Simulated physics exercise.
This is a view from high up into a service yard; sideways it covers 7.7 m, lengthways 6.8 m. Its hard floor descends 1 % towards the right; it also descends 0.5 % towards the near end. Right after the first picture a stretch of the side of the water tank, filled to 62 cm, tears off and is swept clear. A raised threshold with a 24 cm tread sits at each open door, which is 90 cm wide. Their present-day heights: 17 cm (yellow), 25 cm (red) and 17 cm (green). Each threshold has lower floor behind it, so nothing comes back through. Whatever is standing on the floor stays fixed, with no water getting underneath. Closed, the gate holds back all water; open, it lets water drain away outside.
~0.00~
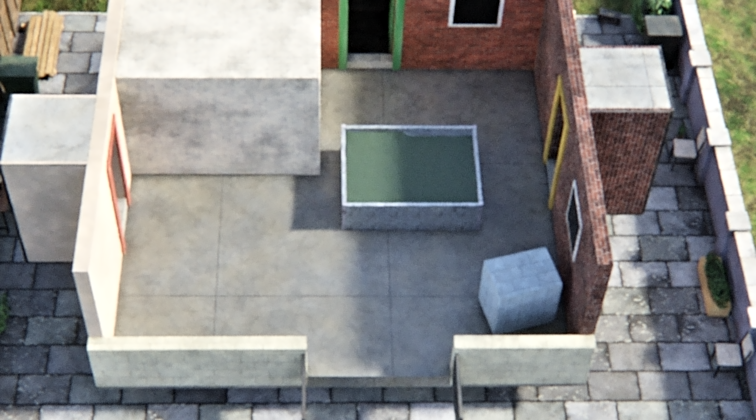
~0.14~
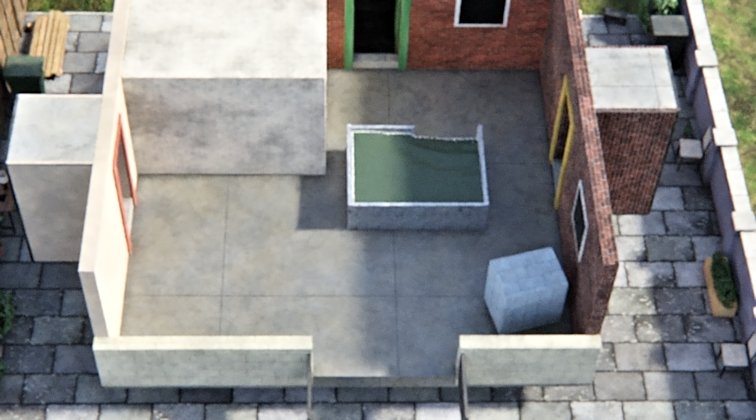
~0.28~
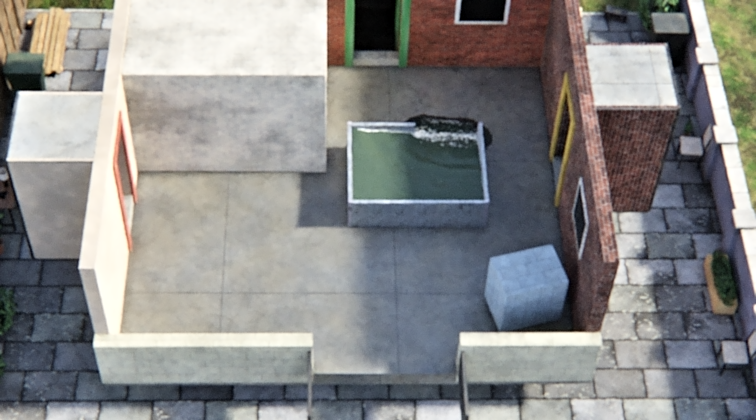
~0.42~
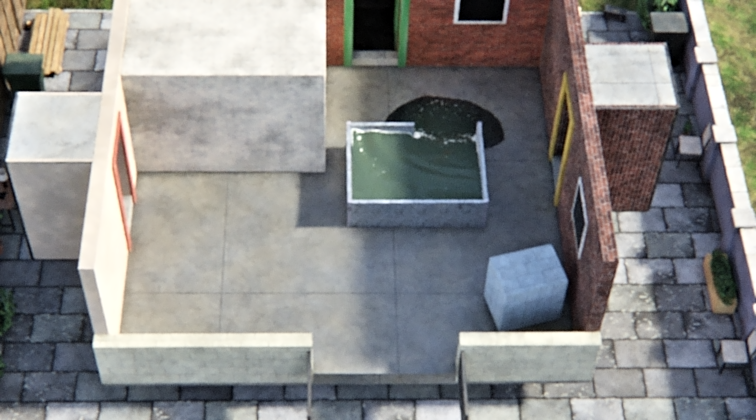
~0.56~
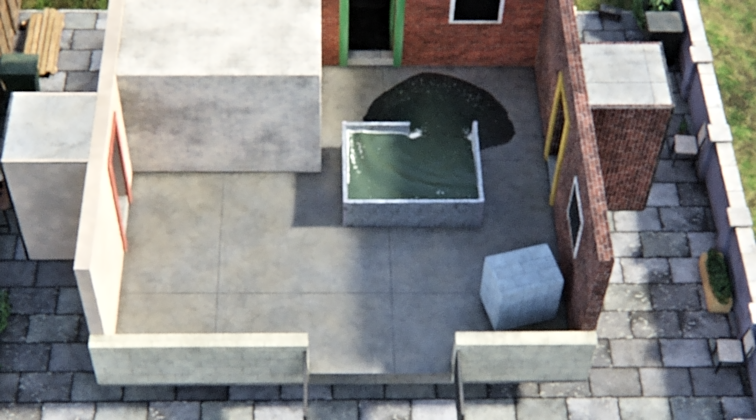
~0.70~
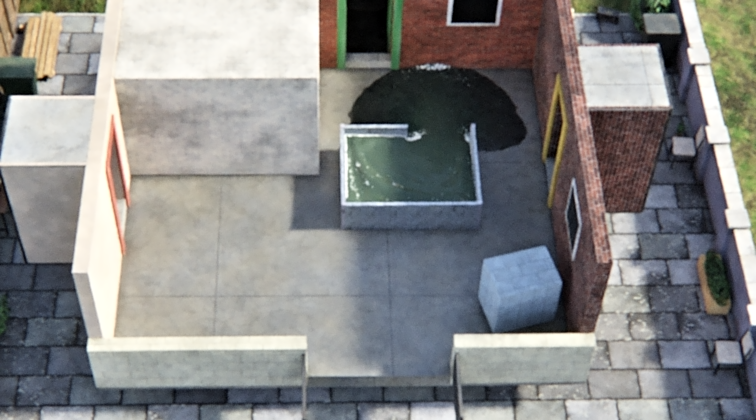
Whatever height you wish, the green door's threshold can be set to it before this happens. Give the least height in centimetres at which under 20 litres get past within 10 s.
15 cm.
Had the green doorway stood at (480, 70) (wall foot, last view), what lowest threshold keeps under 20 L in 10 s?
Minimum: About 27 cm.
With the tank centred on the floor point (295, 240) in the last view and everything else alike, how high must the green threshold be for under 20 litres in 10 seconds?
You'd need some 21 cm.
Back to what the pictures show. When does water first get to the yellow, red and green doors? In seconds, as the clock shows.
Arrival: Yellow 2.8 s, red not within the 10 s, green 0.9 s.
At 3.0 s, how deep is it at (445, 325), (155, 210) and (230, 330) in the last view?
Roughly 0, then 0, then 0 cm.
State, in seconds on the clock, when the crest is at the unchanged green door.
Approximately 1.8 s.
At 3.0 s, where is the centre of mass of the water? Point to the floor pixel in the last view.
The water's centre is at about (428, 144).
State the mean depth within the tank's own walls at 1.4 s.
On average, around 42 cm.
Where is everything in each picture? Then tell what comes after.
The first picture shows still water, 62 cm deep, in the water tank at (411, 168); the green door at (371, 32) is dry.
In the second picture, the front is at a hidden place, 0.3 m from the gap on the far side; 0.2 m2 of floor is wet, 62 cm left at the back.
In the third picture, the gap is on the far side, the front 0.8 m out at (422, 119); the back of the water tank holds 62 cm.
In the fourth picture, the gap is on the far side, the front 1.3 m out at (423, 100); the back of the water tank holds 62 cm.
In the fifth picture, water pours out on the far side and has run 1.9 m, to (423, 77); about 6 cm deep outside, 59 cm at the back.
In the sixth picture, the front is at (463, 68), 2.2 m from the gap on the far side; 4.7 m2 of floor is wet, 52 cm left at the back; the green door at (369, 31), 2.5 m from the gap, is still 0.5 m from the nearest water.
After 1.4 s water covers 15 % of the floor, deepest (36 cm) near (436, 73); 18 cm at the green door, 0 litres in over its 17 cm threshold.
After 3.0 s water covers 25 % of the floor, deepest (30 cm) near (446, 79); 16 cm at the green door, 6 litres in over its 17 cm threshold.
After 10.0 s water covers 80 % of the floor, deepest (13 cm) near (553, 274); 9 cm at the green door, 10 litres in over its 17 cm threshold.
At the green door as built, the water arrived by 0.9 s and peaked near 19 cm at 1.8 s.
With a threshold of 13 cm, 37 litres would have come in within the 10 s; with 18 cm, 7 litres. So under 20 litres takes about 15 cm.
